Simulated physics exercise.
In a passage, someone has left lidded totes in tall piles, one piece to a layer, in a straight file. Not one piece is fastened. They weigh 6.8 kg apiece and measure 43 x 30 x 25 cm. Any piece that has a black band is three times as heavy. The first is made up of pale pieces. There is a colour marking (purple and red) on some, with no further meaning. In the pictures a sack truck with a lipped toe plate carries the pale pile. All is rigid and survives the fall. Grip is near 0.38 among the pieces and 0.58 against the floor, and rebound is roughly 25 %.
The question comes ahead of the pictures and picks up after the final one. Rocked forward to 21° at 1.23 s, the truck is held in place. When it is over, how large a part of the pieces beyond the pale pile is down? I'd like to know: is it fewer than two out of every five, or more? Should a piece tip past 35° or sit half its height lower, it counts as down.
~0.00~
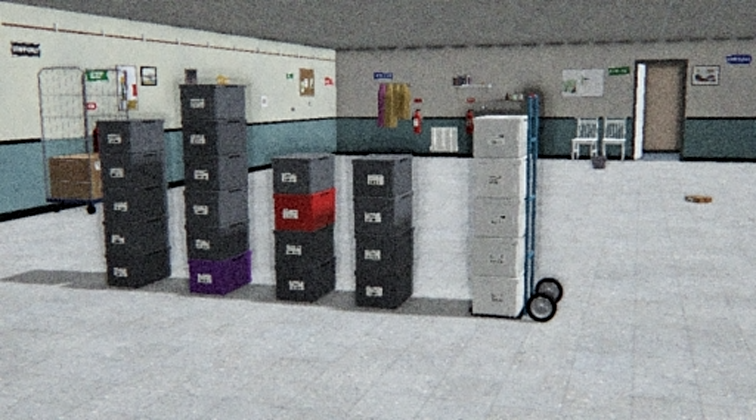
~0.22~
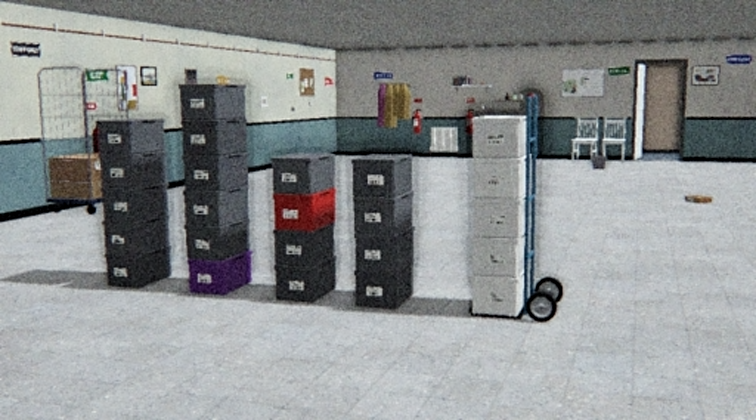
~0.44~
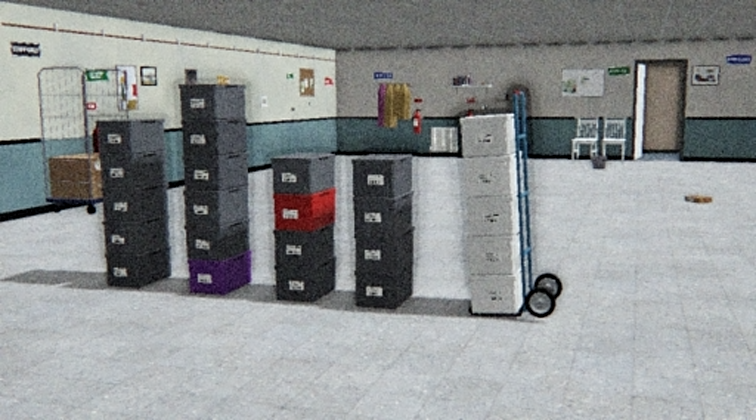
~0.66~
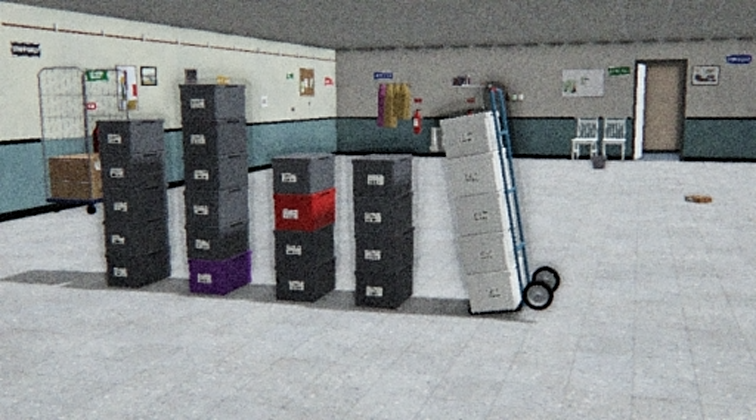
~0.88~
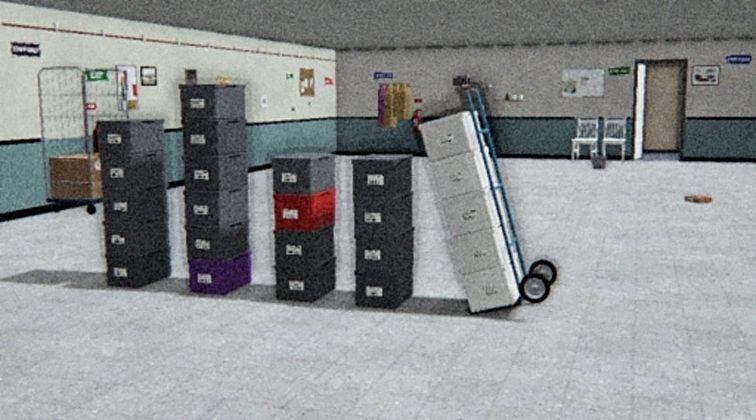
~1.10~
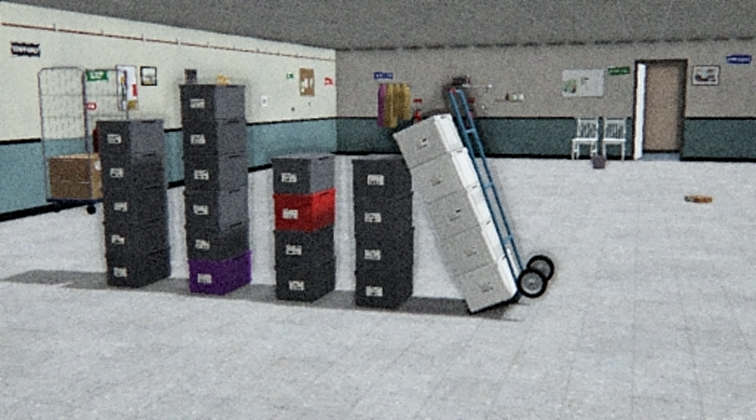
More than two out of every five.
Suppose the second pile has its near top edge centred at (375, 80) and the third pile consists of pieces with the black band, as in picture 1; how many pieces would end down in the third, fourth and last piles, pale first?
Down by pile: Third 0, fourth 0, last 0.
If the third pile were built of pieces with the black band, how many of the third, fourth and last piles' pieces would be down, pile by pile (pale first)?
Down per pile - third: 0, fourth: 0, last: 0.
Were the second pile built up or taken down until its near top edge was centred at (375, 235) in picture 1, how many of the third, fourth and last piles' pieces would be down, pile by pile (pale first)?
Result: Third pile 0, fourth pile 0, last pile 0.
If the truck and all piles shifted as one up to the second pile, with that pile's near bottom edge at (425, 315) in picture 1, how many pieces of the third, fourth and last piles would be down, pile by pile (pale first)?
After that shift, the third pile would have 3 down, the fourth 6 and the last 5.
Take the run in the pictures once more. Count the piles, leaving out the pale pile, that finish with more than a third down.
4.
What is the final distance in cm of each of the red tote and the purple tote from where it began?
Red ends up some 70 cm away; purple ends up some 20 cm away.
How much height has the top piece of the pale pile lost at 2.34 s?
Some 40 cm lower.
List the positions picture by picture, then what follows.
In the first picture (each place is the centre of the face we see best), truck frame (529, 141) 0° forward; red tote (293, 213); purple tote (206, 278); the others all in place.
Truck frame (528, 141) 0° forward; red tote (293, 213), in the second picture.
Truck frame (517, 138) 4° forward, top of the pale pile leaning 4°; red tote (293, 213); the others all in place, in the third picture.
Truck frame (498, 134) 10° forward, top of the pale pile leaning 10°; red tote (293, 213); the others all in place, in the fourth picture.
Truck frame (478, 133) 16° forward, top of the pale pile leaning 16°; red tote (293, 213); the others all in place, in the fifth picture.
Truck frame (464, 133) 20° forward, top of the pale pile leaning 24°; red tote (293, 213); purple tote (206, 278); the others all in place, in the sixth picture.
By 2.34 s, 5 of the pale pile down; none of the 19 other totes down, 9 disturbed; red tote tilted 22°.
By 3.76 s, 5 of the pale pile down; 19 of the 19 other totes down; red tote tilted 46°, 21 cm lower; purple tote tilted 46°.
When it is over (4.9 s), 5 of the pale pile down; 19 of the 19 other totes down; red tote tilted 47°, 21 cm lower; purple tote tilted 47°. That is 100 per cent. In pixels of the last frame, middles, red tote near (227, 234), purple tote near (204, 261).
